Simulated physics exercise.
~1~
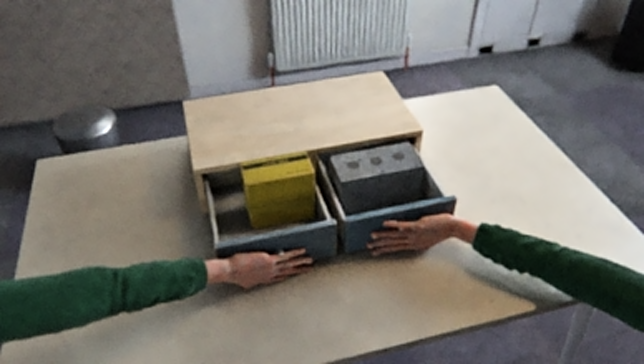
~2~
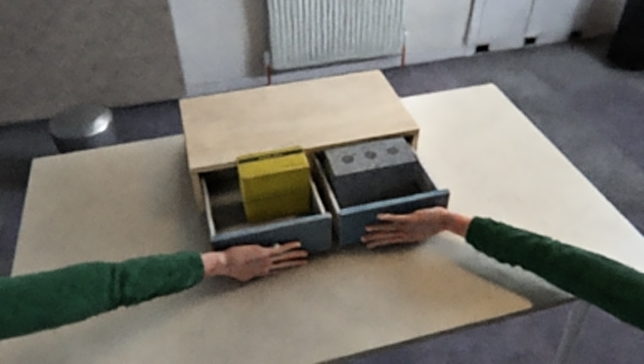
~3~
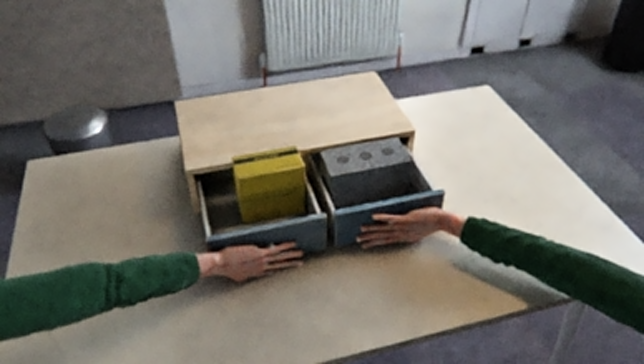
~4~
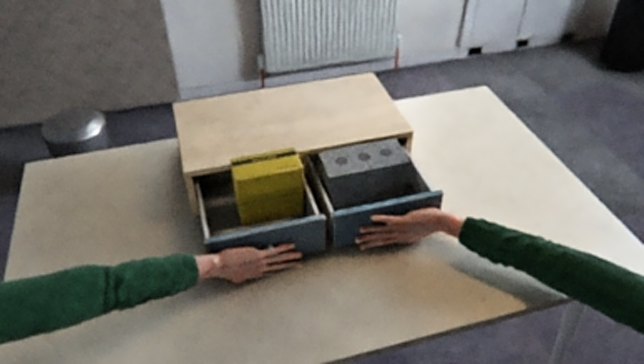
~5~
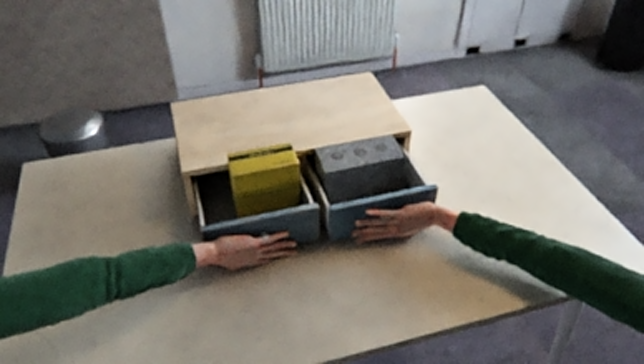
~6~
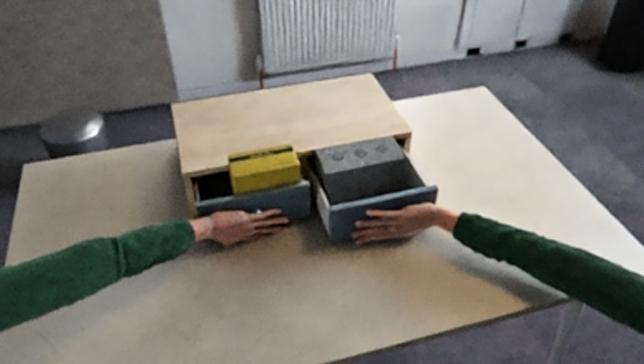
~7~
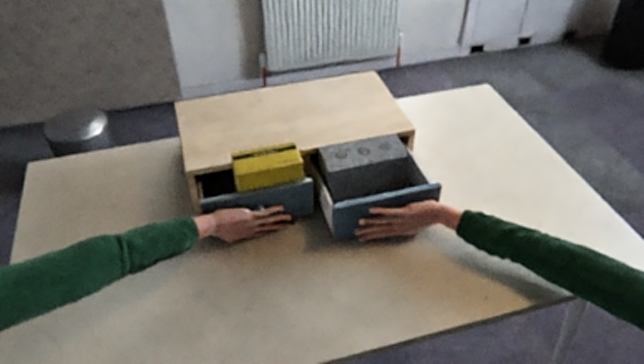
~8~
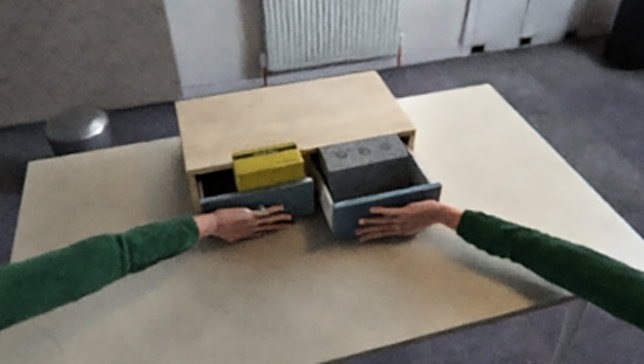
To begin with, two drawers stand open side by side in a pale wooden chest on a table, the left one holding a yellow box and the right one a grey brick. A pair of hands in green sleeves rests against the drawer fronts, one on each. The hands nudge both drawers slightly inwards. The left hand then pushes its drawer further in, carrying the yellow box back, while the right drawer stops well short. Both drawers then stay put with the hands still against them, and neither is closed at the end.
